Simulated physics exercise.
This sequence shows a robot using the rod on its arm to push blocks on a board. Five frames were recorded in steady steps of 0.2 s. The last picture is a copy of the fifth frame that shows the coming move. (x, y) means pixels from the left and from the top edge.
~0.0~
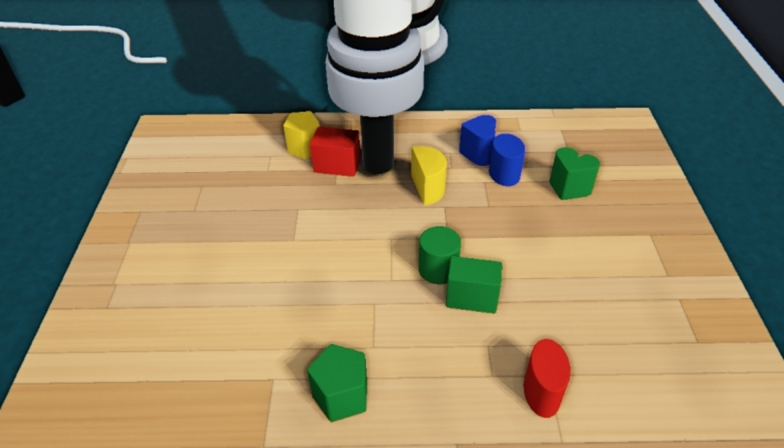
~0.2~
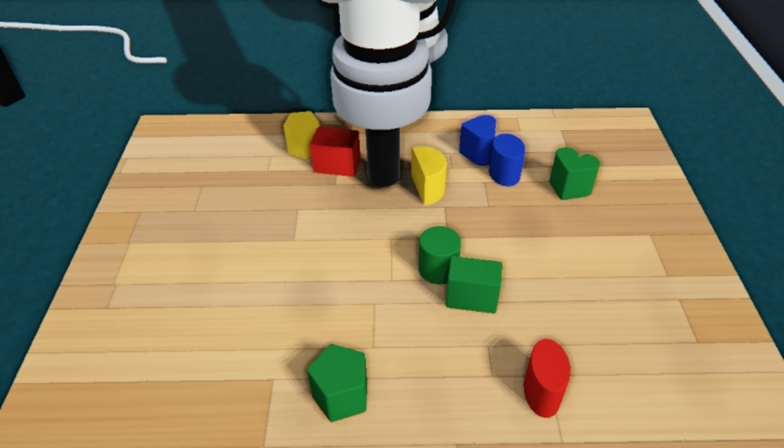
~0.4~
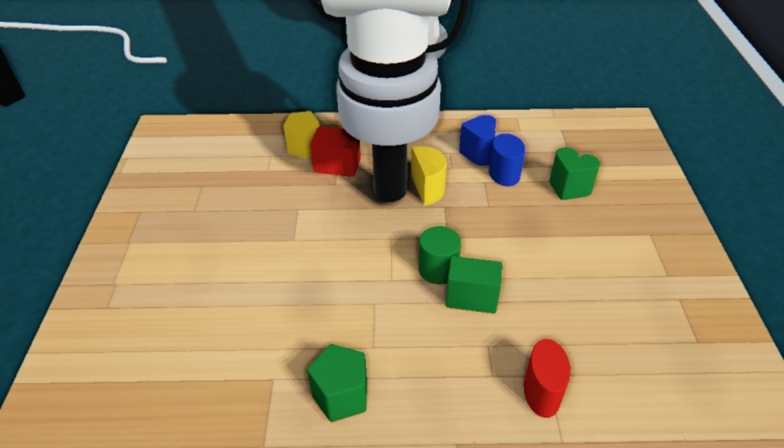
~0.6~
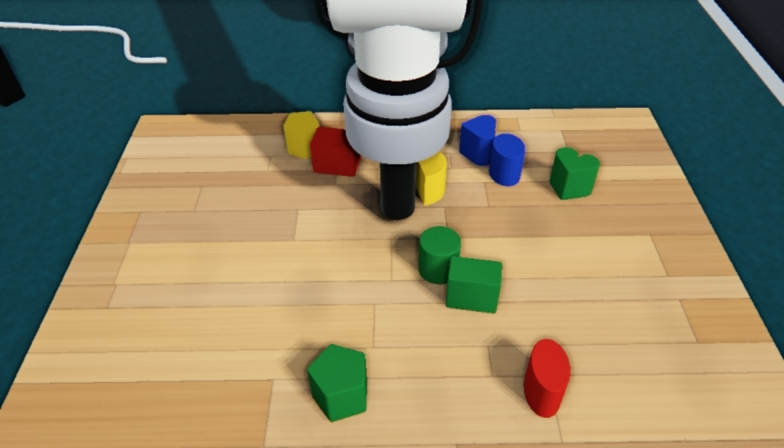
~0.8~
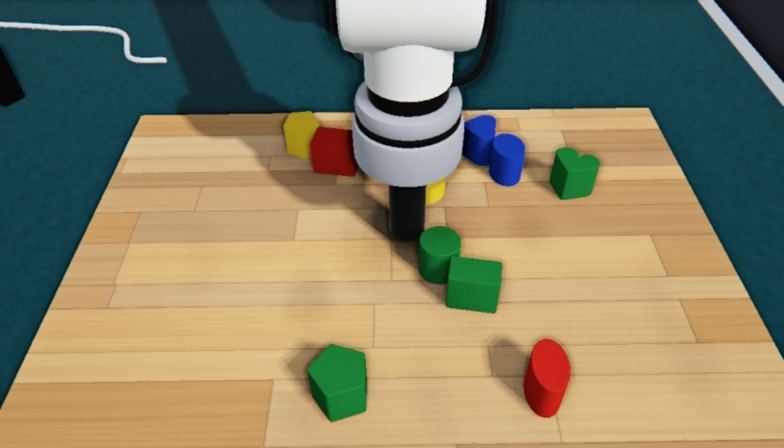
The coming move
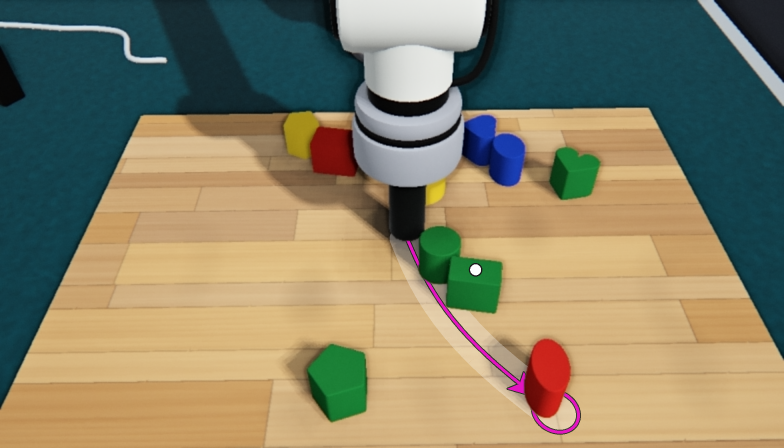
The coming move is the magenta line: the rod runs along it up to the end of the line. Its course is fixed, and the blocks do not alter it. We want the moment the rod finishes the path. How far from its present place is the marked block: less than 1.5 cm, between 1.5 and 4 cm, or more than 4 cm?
It is going to finish beyond 4 cm from where it is now.
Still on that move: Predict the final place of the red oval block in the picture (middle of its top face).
Most likely (619, 398).
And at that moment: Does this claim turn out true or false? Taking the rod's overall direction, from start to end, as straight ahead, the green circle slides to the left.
True
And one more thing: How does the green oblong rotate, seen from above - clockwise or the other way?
My answer: Anticlockwise.
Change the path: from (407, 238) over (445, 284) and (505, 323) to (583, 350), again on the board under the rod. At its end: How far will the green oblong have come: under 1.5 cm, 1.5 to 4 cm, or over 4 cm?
It moves quite far, over 4 cm.
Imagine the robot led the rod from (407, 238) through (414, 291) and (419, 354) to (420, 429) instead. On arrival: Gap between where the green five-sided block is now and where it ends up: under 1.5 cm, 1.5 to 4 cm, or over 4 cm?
The move is short, under 1.5 cm.
Drawn move, from (407, 238) over (435, 293) and (484, 352) to (556, 411); the dot is on the green oblong.
The first path, step by step. One third of the way, rod (435, 285); green circle (468, 289); green oblong (508, 296), turned 85° anticlockwise.
Two thirds of the way, rod (486, 344); green circle (534, 339); green oblong (540, 303); red oval block (566, 372), turned 30° clockwise.
At the end, rod (559, 403); yellow D-shaped block still; green circle (587, 350); green oblong (541, 303), turned 150° anticlockwise; red oval block (619, 398), turned 75° clockwise.
